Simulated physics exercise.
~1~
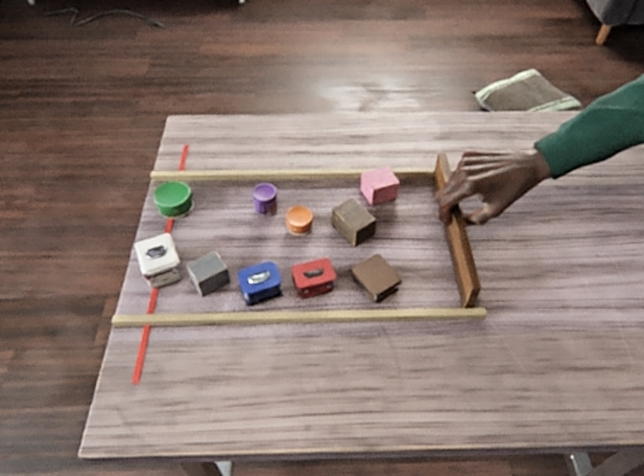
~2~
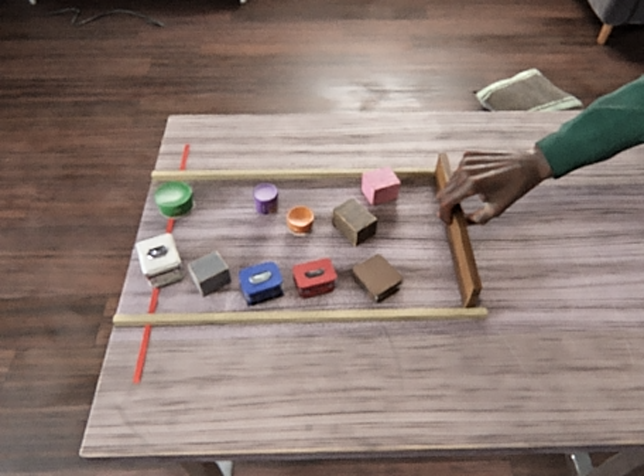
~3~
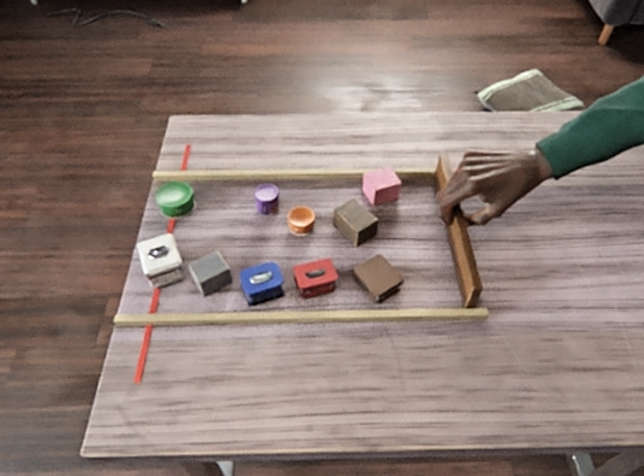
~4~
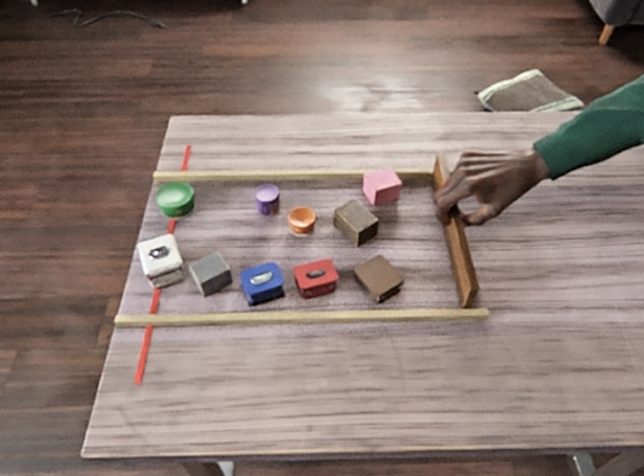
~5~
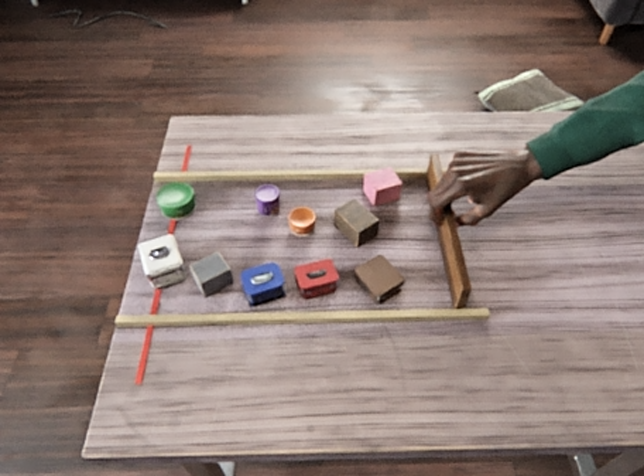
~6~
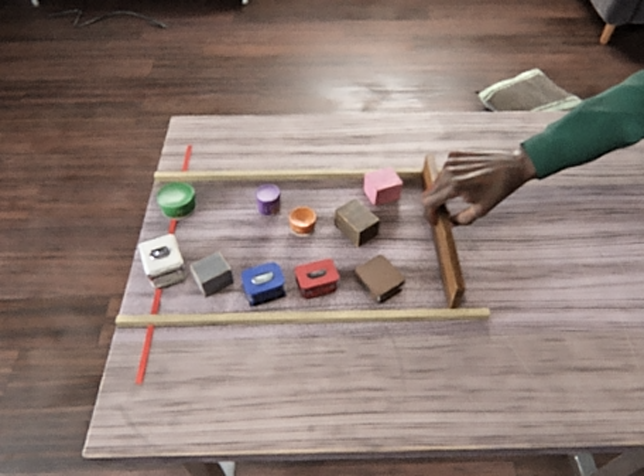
A pale wood-grain table on a dark plank floor is seen from above at an angle. Between two light strips lie a green pot and white case by a red tape line at left, purple and orange pots, grey, blue, red and brown items, and a pink block. A green-sleeved hand at right holds a brown board still, then slides it slightly left, while the small things stay put.
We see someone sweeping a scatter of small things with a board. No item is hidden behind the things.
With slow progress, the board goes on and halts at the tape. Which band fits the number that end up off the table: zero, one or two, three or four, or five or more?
The band is five or more.
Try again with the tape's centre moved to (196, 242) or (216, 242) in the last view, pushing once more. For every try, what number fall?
Down on the floor: 4 and 3.
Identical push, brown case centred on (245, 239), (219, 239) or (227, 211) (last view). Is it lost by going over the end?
Results in order - still up; still up; down.
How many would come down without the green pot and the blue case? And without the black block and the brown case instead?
The answer is 5 and then 4.
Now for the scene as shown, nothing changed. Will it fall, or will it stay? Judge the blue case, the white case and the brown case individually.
The blue case is not spared; as for the white case, it is not spared; and the brown case is spared.
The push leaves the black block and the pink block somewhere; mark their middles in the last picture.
Final positions - black block around (157, 220), pink block around (163, 186).
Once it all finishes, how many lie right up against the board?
I count 3 of them.
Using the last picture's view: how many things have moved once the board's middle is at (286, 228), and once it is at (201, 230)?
One spot: 9. Other spot: 10.
Soon after, none off yet; green pot at rest near (178, 201); white case at rest near (164, 262); grey block at rest near (212, 274).
After that, one off so far; green pot at rest near (178, 201); white case on its way down near (122, 306); grey block displaced well along near (133, 263).
In the end, the number that fall off is five or more; gone, red case, orange pot, purple pot, blue case, grey block, white case and green pot.
